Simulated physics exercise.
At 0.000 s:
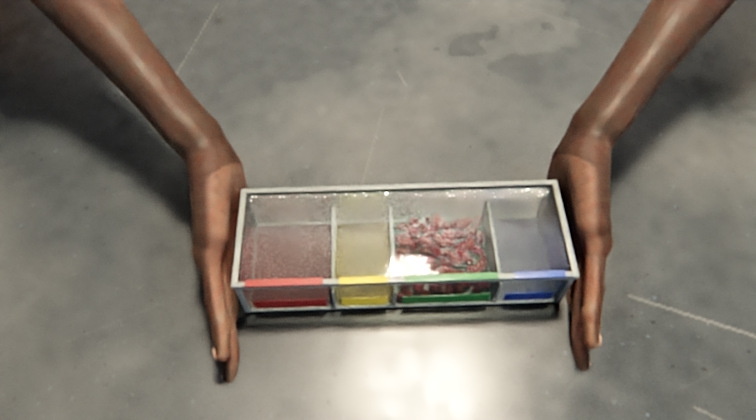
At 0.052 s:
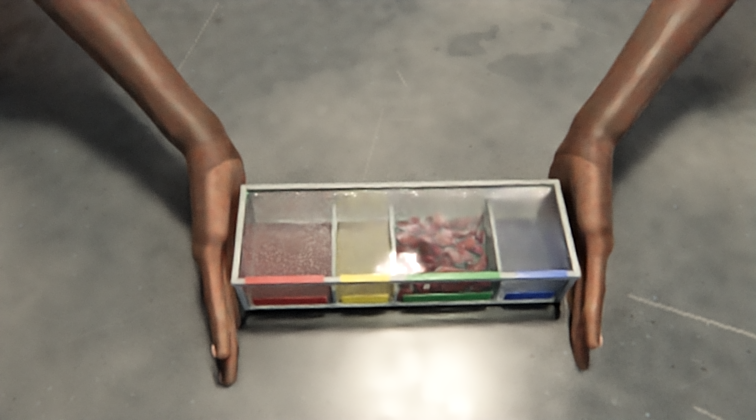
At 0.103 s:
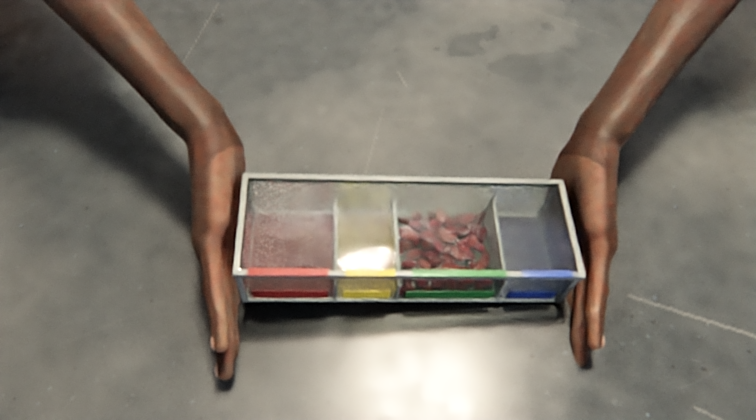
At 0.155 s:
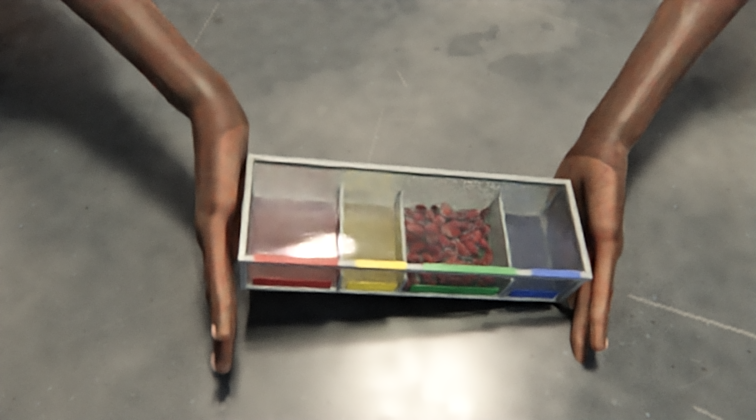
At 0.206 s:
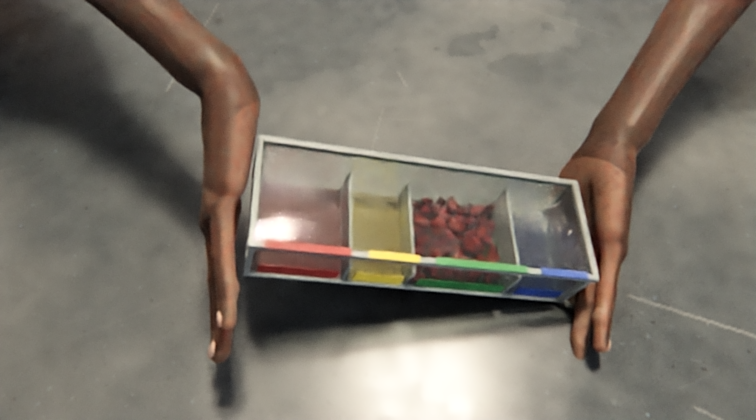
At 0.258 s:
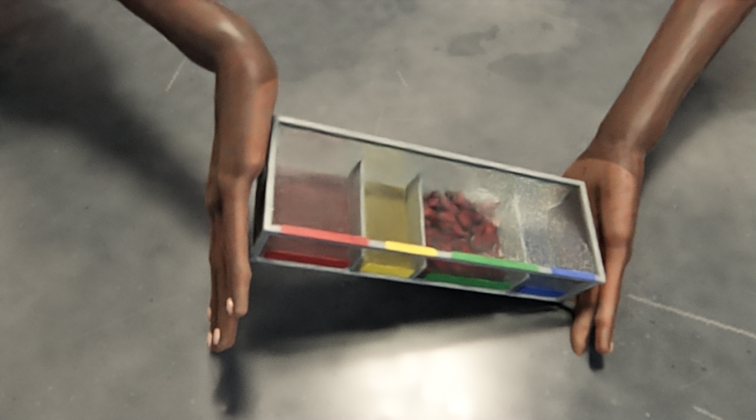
A clear-lidded sorting box sits between two hands on a smooth grey, scuffed surface, seen from above by a camera that stays still. Its front edge is marked red, yellow, green and blue from left to right, with dark red beans heaped in the green section. The hands press its ends as the left side rises steadily, slanting the box down toward the right.
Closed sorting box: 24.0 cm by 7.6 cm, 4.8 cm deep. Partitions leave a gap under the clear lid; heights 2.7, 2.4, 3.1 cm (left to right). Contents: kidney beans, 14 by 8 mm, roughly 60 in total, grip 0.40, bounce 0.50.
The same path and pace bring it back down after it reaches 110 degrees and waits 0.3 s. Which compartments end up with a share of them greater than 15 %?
Red: Not greater. Blue: Greater. Green: Greater. Yellow: Not greater.
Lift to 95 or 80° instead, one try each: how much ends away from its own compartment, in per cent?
Around 40 and 25 in a hundred, respectively.
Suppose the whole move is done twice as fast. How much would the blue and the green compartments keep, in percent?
Result in per cent: Blue 45; green 55.
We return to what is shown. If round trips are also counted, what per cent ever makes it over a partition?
60 %, roughly.
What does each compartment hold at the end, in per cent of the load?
Red 0; blue 60; green 40; yellow 0 (per cent).
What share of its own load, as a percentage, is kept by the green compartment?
About 40 in a hundred.
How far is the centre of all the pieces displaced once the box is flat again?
Some 5.0 cm.
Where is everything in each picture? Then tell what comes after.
The first picture shows box tilt 0 degrees, front corners at (238, 283) and (572, 273); green 100 %.
The second picture shows box tilt 1 degrees, front corners at (238, 280) and (573, 273).
The third picture shows box tilt 5 degrees, front corners at (239, 271) and (578, 273), lowest corner right front.
The fourth picture shows box tilt 11 degrees, front corners at (245, 257) and (585, 274), lowest corner right front.
The fifth picture shows box tilt 16 degrees, front corners at (255, 242) and (591, 276), lowest corner right front.
The sixth picture shows box tilt 22 degrees, front corners at (270, 227) and (598, 277), lowest corner right front; green 100 %. Its pace works out near 110 degrees a second.
Then, at 1.27 s, tilt 110 degrees; blue 50 %, green 50 %.
Then, at 1.94 s, tilt 56 degrees; blue 55 %, green 45 %.
After 2.65 s, tilt 0 degrees; blue 60 %, green 40 %.
In the end, at 3.2 s, red 0 %, blue 60 %, green 40 %, yellow 0 %.
